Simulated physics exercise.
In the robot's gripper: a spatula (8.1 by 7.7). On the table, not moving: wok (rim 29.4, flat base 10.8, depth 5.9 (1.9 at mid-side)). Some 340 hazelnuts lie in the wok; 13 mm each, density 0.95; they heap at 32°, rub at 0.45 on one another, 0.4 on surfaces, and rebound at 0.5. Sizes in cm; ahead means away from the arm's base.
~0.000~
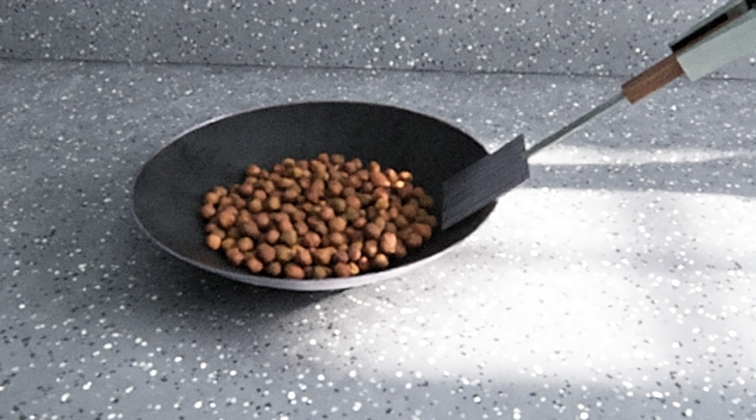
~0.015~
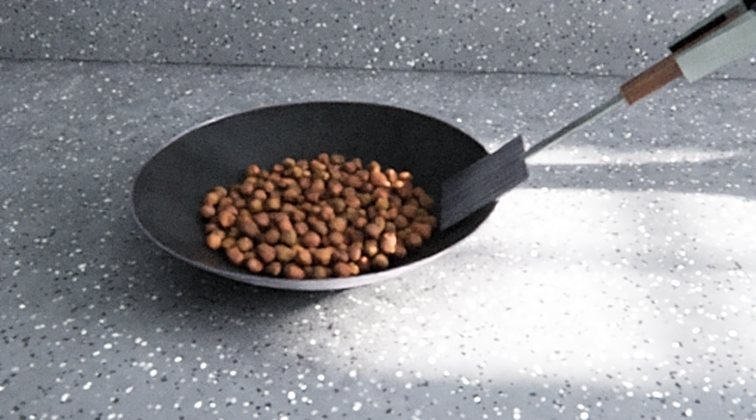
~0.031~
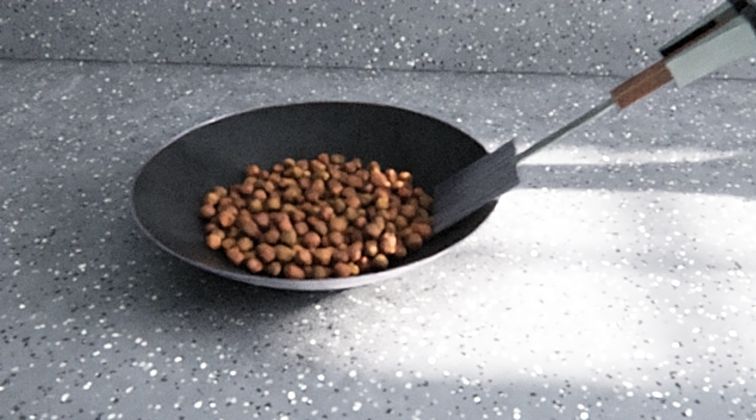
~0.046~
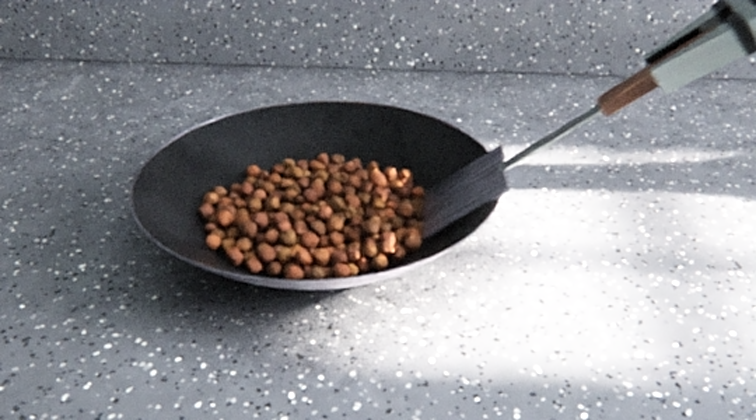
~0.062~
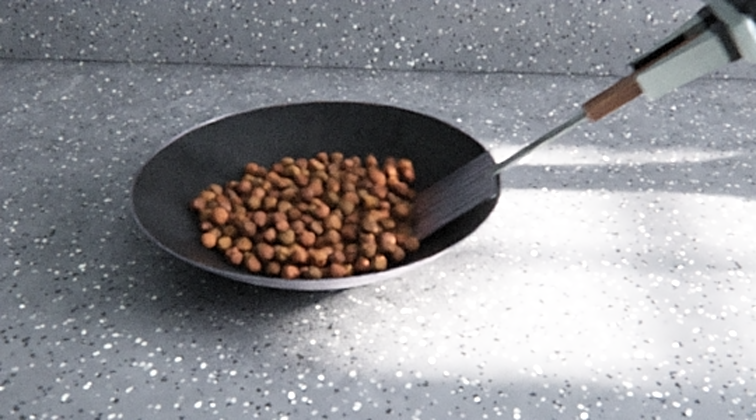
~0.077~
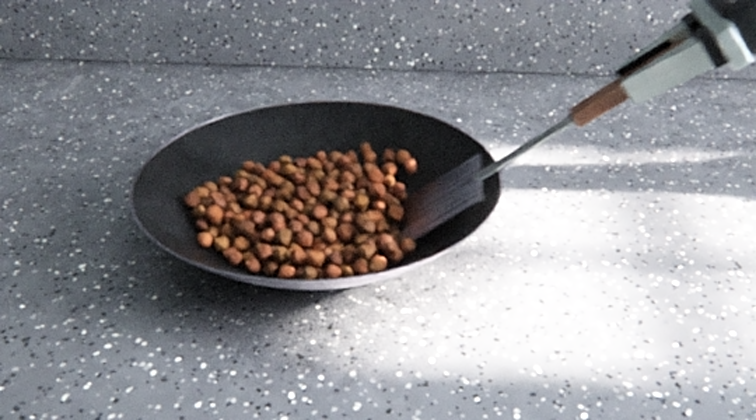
In the video, a robot gripper holds a spatula at the right side of a dark wok of hazelnuts on a speckled surface, then slides the blade a short way left, nudging the heaped nuts slightly leftward while the wok stays still.
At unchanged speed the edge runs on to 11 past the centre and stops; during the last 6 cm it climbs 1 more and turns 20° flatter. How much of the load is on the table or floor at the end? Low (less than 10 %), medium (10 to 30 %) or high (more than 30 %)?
Share on the table or floor: Medium (10 to 30 %).
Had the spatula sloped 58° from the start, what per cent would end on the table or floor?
It would be near 25 per cent.
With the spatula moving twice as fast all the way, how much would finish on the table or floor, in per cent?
In that case some 45 per cent.
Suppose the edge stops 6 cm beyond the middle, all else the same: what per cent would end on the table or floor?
It would be near 0 per cent.
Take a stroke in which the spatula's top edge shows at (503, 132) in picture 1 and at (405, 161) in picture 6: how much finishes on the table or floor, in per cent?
About 50 per cent.
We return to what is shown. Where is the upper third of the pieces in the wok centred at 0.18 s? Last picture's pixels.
At about (256, 195).
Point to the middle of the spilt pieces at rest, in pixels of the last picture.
Near (67, 228).
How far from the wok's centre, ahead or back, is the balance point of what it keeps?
About 4.0 cm ahead.
After 0.18 s, sloping 38°, highest piece 6 above the table; 339 in the wok.
After 0.29 s, sloping 33°, highest piece 7 above the table; 339 in the wok.
After 0.54 s, sloping 18°, highest piece 8 above the table; 271 in the wok, 59 on the table or floor, 9 on the blade or in flight.
After 1.59 s, sloping 18°, highest piece 7 above the table; 271 in the wok, 68 on the table or floor.
At rest, 271 in the wok, 68 on the table or floor. That is 20 % on the table or floor.
